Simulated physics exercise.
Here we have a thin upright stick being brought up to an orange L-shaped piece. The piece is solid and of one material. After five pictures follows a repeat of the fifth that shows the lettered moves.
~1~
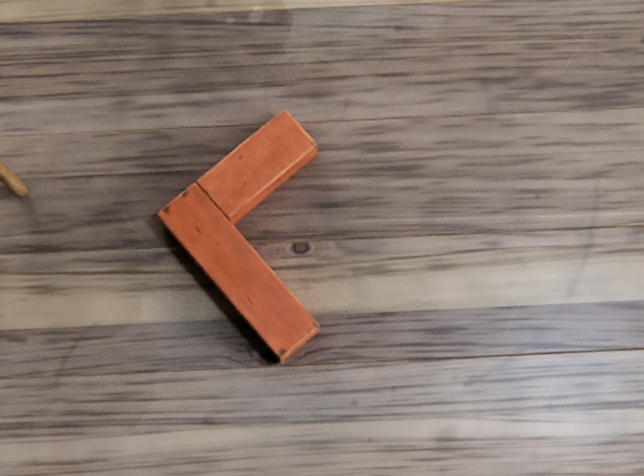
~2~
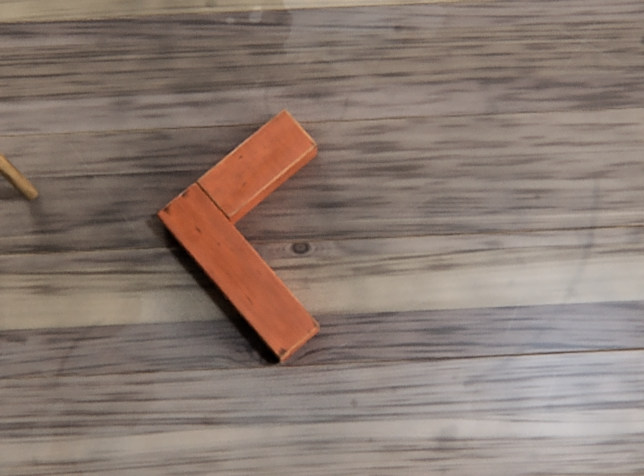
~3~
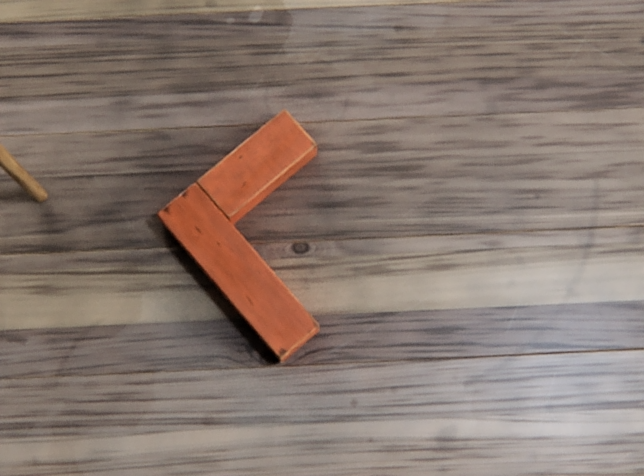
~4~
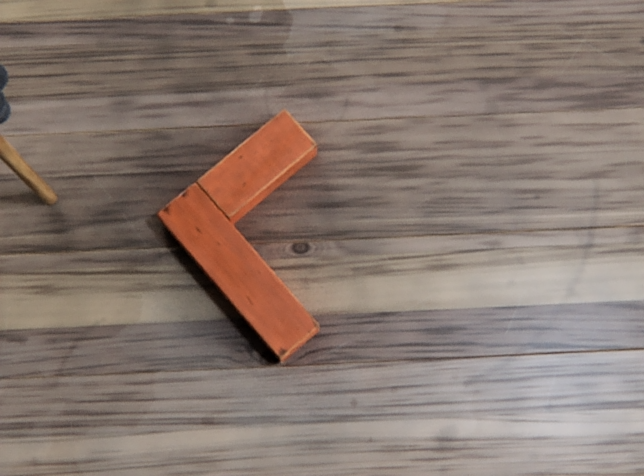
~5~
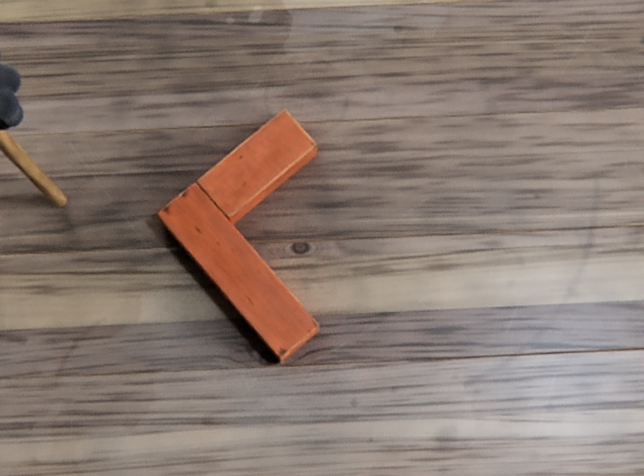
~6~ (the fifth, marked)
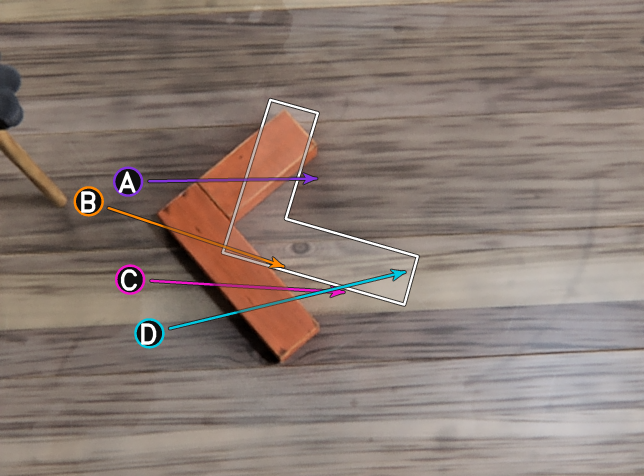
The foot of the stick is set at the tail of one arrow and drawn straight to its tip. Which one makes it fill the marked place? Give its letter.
Stroke C.
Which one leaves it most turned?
D.
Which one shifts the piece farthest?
B.
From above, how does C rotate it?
On that stroke, anticlockwise.
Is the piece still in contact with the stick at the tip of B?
Yes.
On the marked copy, A from (149, 181) to (316, 179); B from (109, 208) to (283, 266); C from (151, 281) to (344, 292); D from (170, 328) to (405, 272).
With C. Early on, foot of the stick (221, 285), piece (254, 267).
Further on, foot of the stick (292, 290), piece (304, 254).
At the end, foot of the stick (344, 293), piece (319, 246); it fills the outline.
As for the rest, A leaves the piece out of the outline, at (268, 287); B leaves the piece out of the outline, at (331, 261); D leaves the piece out of the outline, at (325, 230).
